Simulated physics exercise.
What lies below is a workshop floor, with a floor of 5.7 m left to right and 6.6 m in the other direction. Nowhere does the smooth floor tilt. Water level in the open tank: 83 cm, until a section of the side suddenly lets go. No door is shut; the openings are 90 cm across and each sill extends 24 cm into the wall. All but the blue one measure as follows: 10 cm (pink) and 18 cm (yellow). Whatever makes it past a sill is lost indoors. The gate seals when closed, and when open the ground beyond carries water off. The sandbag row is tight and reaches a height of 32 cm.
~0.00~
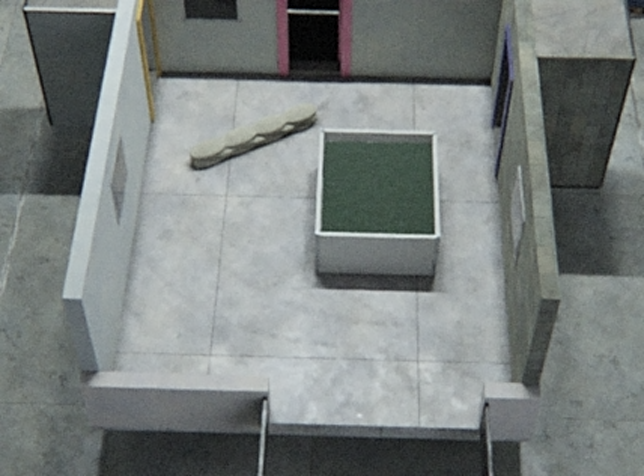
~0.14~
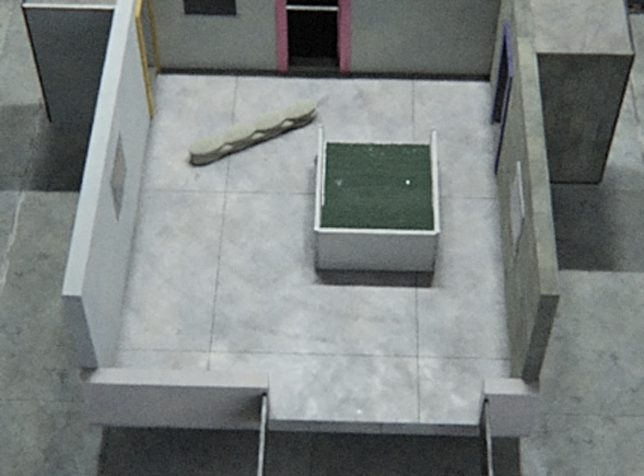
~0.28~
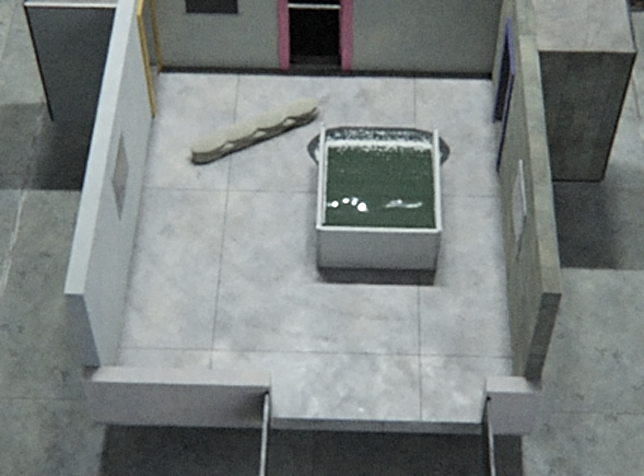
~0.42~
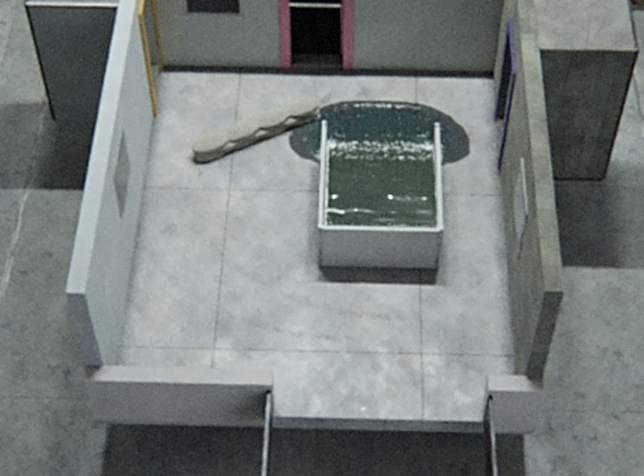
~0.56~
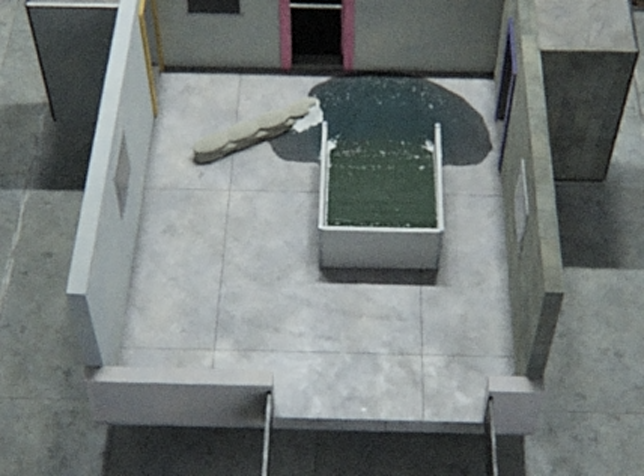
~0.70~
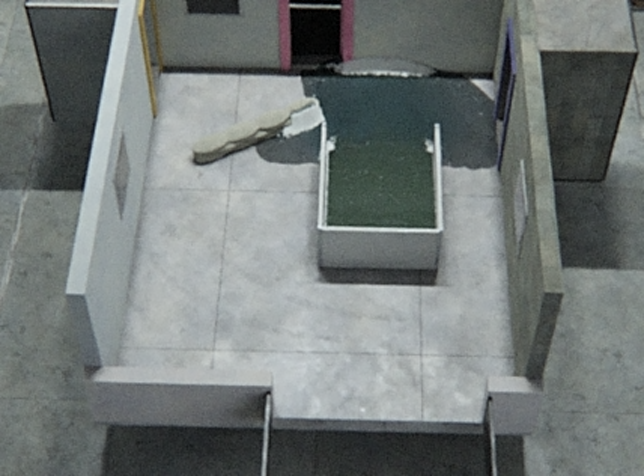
On a gray workshop floor, the far side of an open tank of dark green water gave way, and water poured out behind it, spreading in a dark pool to the back wall.
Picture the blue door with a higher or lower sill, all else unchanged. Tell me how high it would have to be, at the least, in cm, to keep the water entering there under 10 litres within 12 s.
It would have to be about 17 cm.
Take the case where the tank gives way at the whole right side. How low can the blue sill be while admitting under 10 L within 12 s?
Required height: Approx. 29 cm.
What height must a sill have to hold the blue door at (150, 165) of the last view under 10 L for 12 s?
7.0 cm.
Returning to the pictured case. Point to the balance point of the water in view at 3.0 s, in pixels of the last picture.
Centre of mass: About (372, 140) px.
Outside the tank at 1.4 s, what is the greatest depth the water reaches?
Roughly 54 cm.
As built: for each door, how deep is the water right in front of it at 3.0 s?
Pink door 22 cm, blue door 17 cm, yellow door 24 cm.
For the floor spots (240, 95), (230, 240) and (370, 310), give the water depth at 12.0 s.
About 5, 3 and 5 cm respectively.
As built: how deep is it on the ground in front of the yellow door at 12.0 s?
6.5 cm.
After 1.4 s water covers 20 % of the floor, deepest (54 cm) near (487, 77); 8 cm at the blue door, 0 litres in over its 11 cm sill.
After 3.0 s water covers 50 % of the floor, deepest (32 cm) near (488, 85); 17 cm at the blue door, 17 litres in over its 11 cm sill.
After 12.0 s water covers 95 % of the floor, deepest (10 cm) near (502, 292); 5 cm at the blue door, 50 litres in over its 11 cm sill.
At the blue door as built, the water arrived by 0.7 s and peaked near 19 cm at 2.2 s.
With a sill of 14 cm, 25 litres would have come in within the 12 s; with 19 cm, 5 litres. So under 10 litres takes about 17 cm.
